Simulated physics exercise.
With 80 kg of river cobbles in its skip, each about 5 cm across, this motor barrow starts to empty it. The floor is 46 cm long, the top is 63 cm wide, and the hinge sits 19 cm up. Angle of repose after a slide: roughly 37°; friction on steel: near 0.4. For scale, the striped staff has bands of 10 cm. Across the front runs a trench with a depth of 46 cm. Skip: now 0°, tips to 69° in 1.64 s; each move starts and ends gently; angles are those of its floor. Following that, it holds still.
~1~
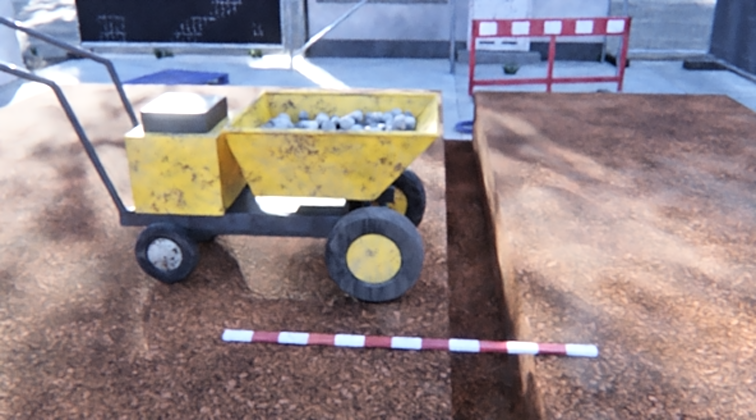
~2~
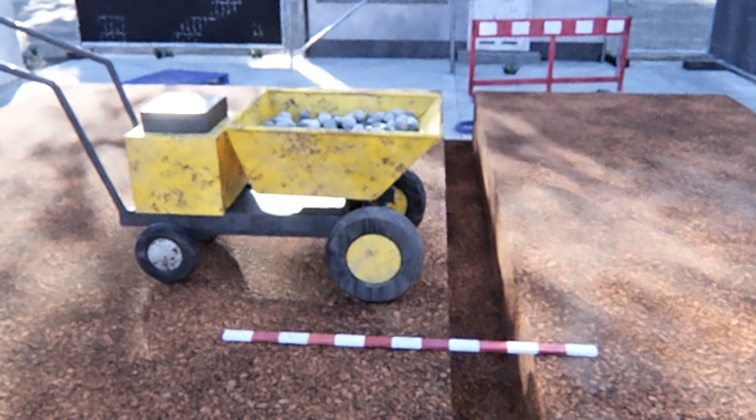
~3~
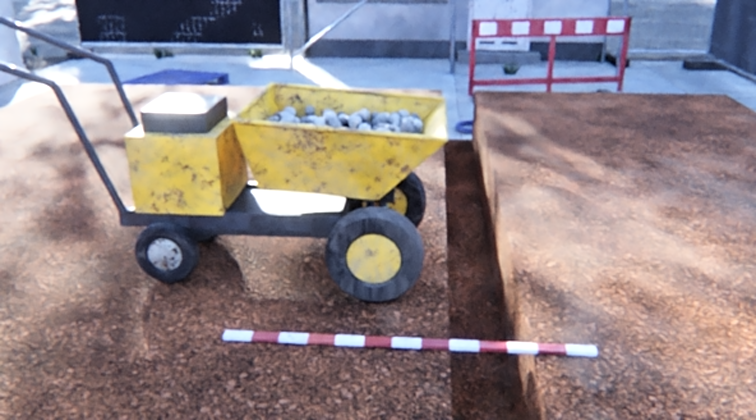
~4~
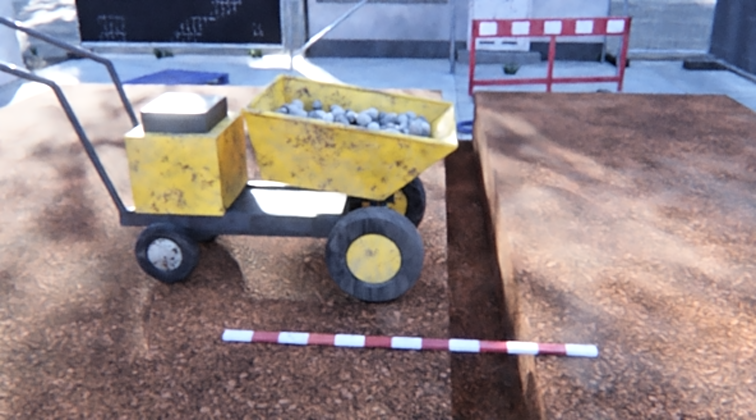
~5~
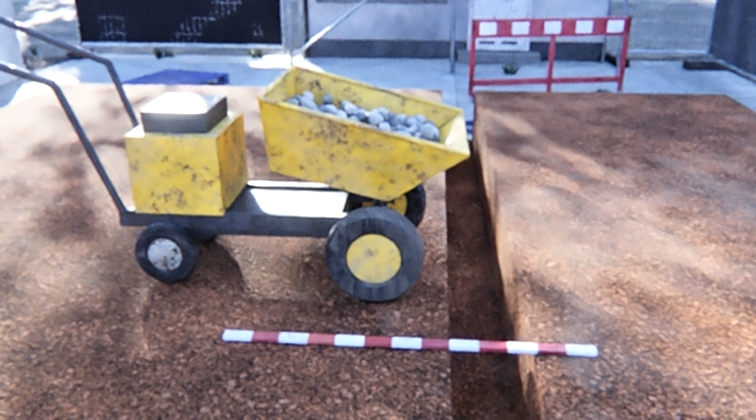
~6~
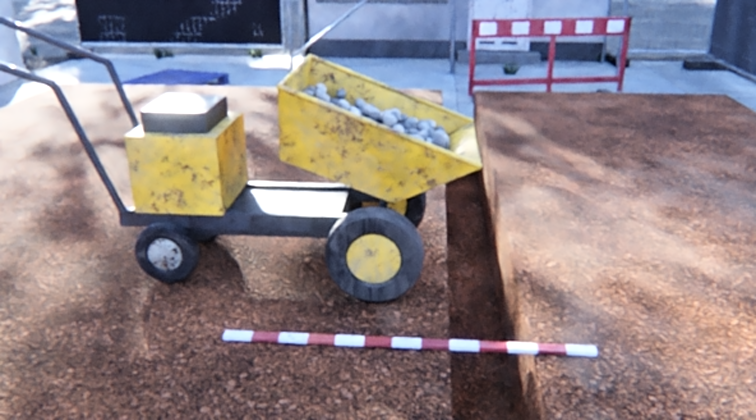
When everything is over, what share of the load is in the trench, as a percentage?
Close to 30 in a hundred.
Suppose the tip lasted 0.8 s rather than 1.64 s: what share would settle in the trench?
Close to 25 percent, then.
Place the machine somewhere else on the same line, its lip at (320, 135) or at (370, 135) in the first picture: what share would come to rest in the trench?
First spot about 80, second spot about 90 per cent.
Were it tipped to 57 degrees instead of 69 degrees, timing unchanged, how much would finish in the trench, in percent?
It would come to about 25 percent.
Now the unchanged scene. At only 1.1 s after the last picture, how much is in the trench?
Some 0 per cent.
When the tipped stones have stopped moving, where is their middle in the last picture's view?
Their centre sits close to (550, 268).
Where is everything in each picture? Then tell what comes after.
In the first frame, the skip is at 0°, its lip at (437, 135); the top of the load is at (348, 122).
In the second frame, the skip is at 1°, its lip at (440, 136); the top of the load is at (339, 123).
In the third frame, lip at (446, 140), floor tilted 4°, highest stones at (336, 120).
In the fourth frame, the skip is at 9°, its lip at (457, 146); the top of the load is at (317, 115).
In the fifth frame, the skip is at 14°, its lip at (469, 155); the top of the load is at (312, 103).
In the sixth frame, the skip is at 21°, its lip at (481, 167); the top of the load is at (318, 95).
Then, 0.6 s after the last picture the floor is at 58°, 100 % in the skip; the foremost stones are at (495, 207).
Then, 1.1 s after the last picture the floor is at 69°, 59 % in the skip, 41 % past the trench; the foremost stones are at (607, 275).
Then, 1.5 s after the last picture the floor is at 69°, 25 % in the skip, 5 % in the trench, 70 % past the trench; the foremost stones are at (679, 267).
Then, 3.4 s after the last picture the floor is at 69°, 0 % in the skip, 30 % in the trench, 70 % past the trench; the foremost stones are at (727, 275).
